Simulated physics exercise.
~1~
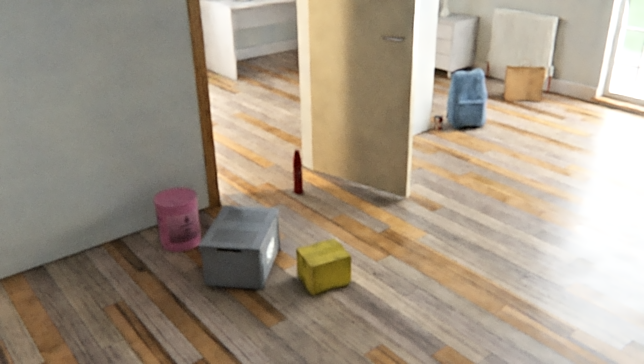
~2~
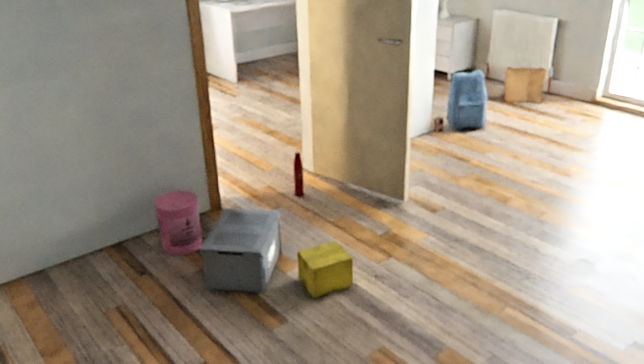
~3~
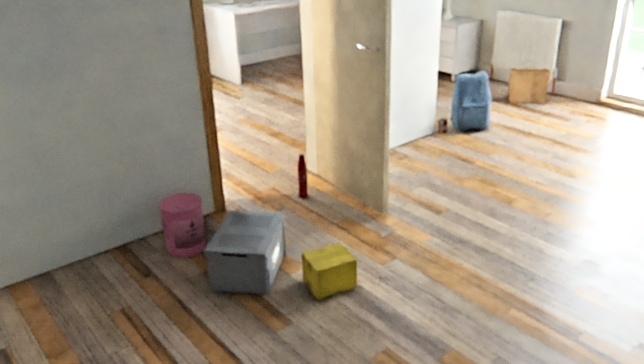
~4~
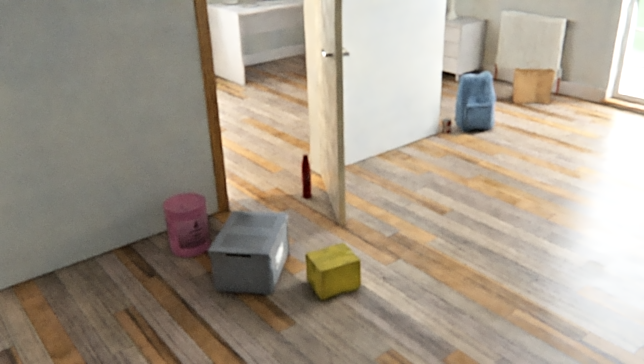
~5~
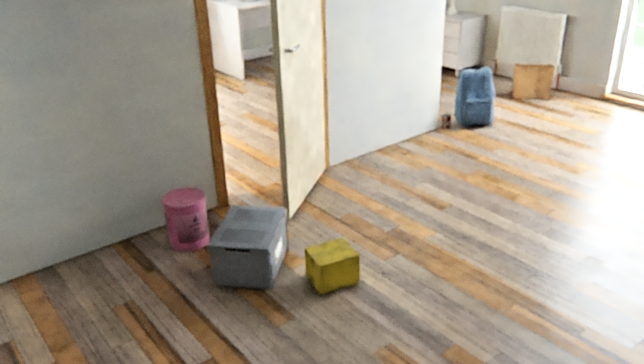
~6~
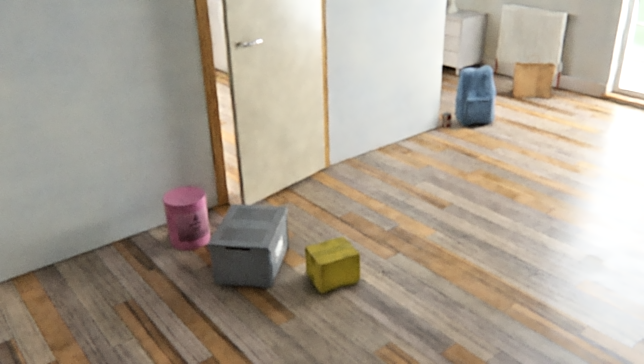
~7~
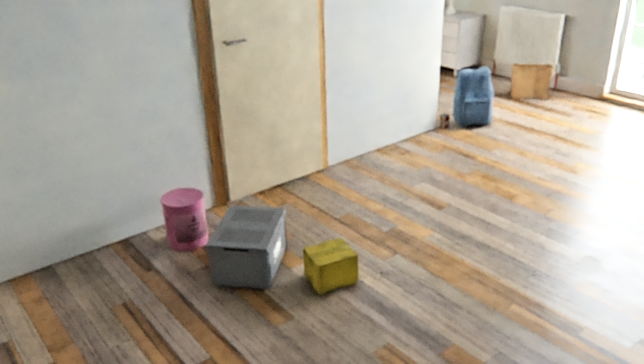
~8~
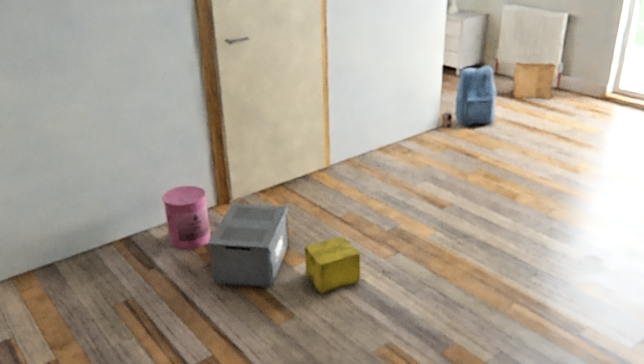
A pale cream door stands wide open in a light grey wall, seen from above across a striped wooden floor by a gently swaying camera. A pink pail, a grey tote and a yellow parcel sit in front at the left and centre, a red bottle stands upright by the doorway, and a blue backpack rests farther back at the right. With nobody in view, the door swings steadily leftward towards its frame. As it sweeps across the opening, the bottle disappears from sight behind it. The door ends fully shut, with the pail, tote and parcel still in place.
